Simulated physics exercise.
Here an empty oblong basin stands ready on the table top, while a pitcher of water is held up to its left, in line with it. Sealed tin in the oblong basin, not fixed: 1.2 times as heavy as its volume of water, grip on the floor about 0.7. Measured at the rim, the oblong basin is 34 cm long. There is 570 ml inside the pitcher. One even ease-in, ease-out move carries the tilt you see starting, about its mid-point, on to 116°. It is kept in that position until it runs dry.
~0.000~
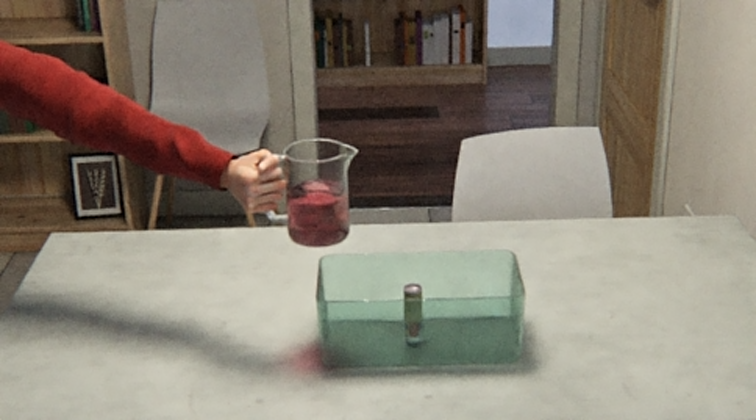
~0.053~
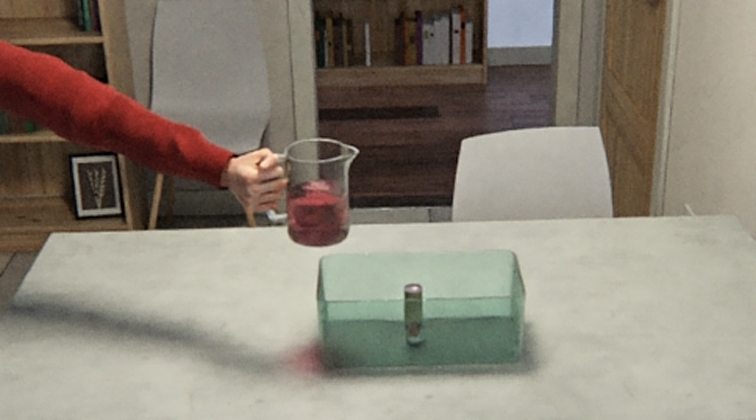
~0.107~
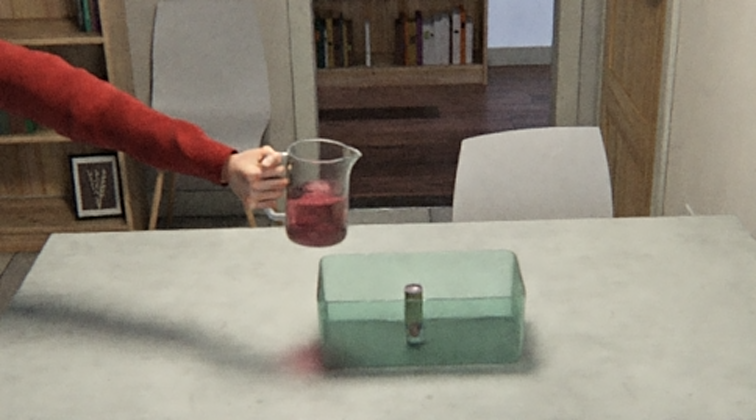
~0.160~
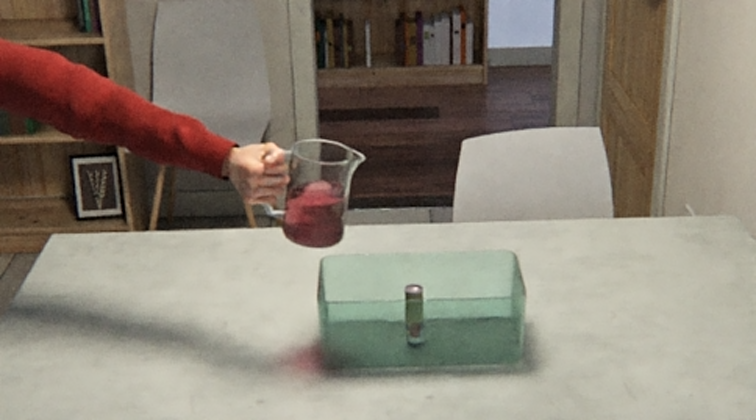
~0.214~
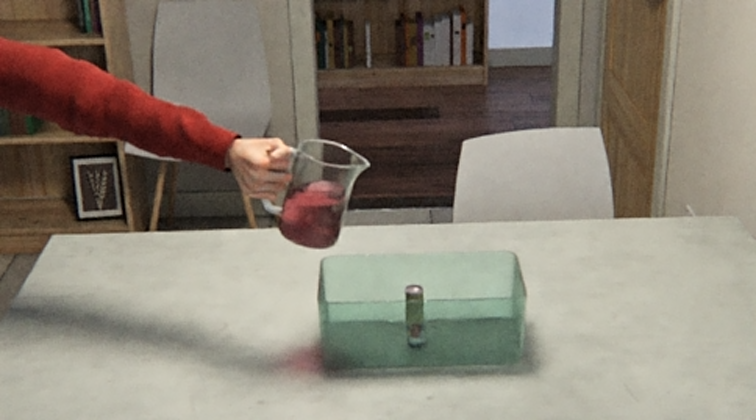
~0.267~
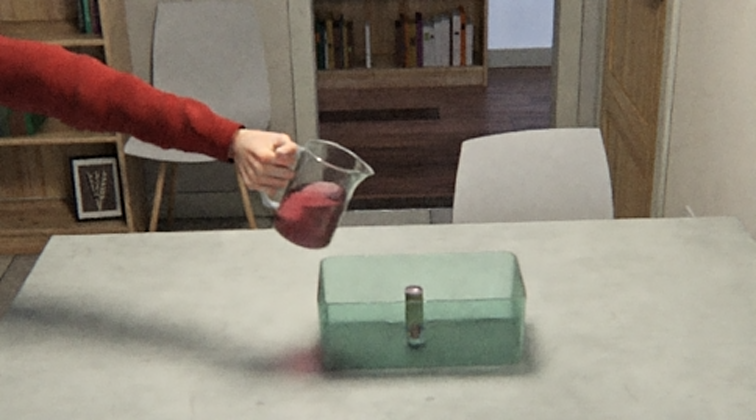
On a pale table top, a hand slowly tilts a pitcher rightward beside an oblong basin.
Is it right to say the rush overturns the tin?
Watch, it's going to go down.
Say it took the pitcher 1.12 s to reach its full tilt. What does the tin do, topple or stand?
Result: Tin tipped over.
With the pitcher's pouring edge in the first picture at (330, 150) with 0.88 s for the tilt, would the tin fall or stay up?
It does not tip.
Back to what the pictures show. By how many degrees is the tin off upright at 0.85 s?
I'd say it is close to 0 degrees off upright.
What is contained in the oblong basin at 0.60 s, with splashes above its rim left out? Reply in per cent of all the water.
Some 0 per cent.
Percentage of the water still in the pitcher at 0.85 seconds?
26 per cent or thereabouts.
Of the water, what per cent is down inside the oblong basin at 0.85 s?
About 54 %.
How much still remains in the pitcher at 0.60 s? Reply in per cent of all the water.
Remaining: Near 90 % of the total.
Then, 0.60 s in, the tilt is 90° and 90 per cent is still to pour; the tin stands where it began.
Then, 0.85 s in, the tilt is 116° and 25 per cent is still to pour; the tin stands 1 cm from where it began.
Then, 1.10 s in, the tilt is 116° and 1 per cent is still to pour; the tin lies on its side.
Then, 1.38 s in, the tilt is 116° and 0 per cent is still to pour; the tin lies on its side.
Finally, the tin lies on its side.
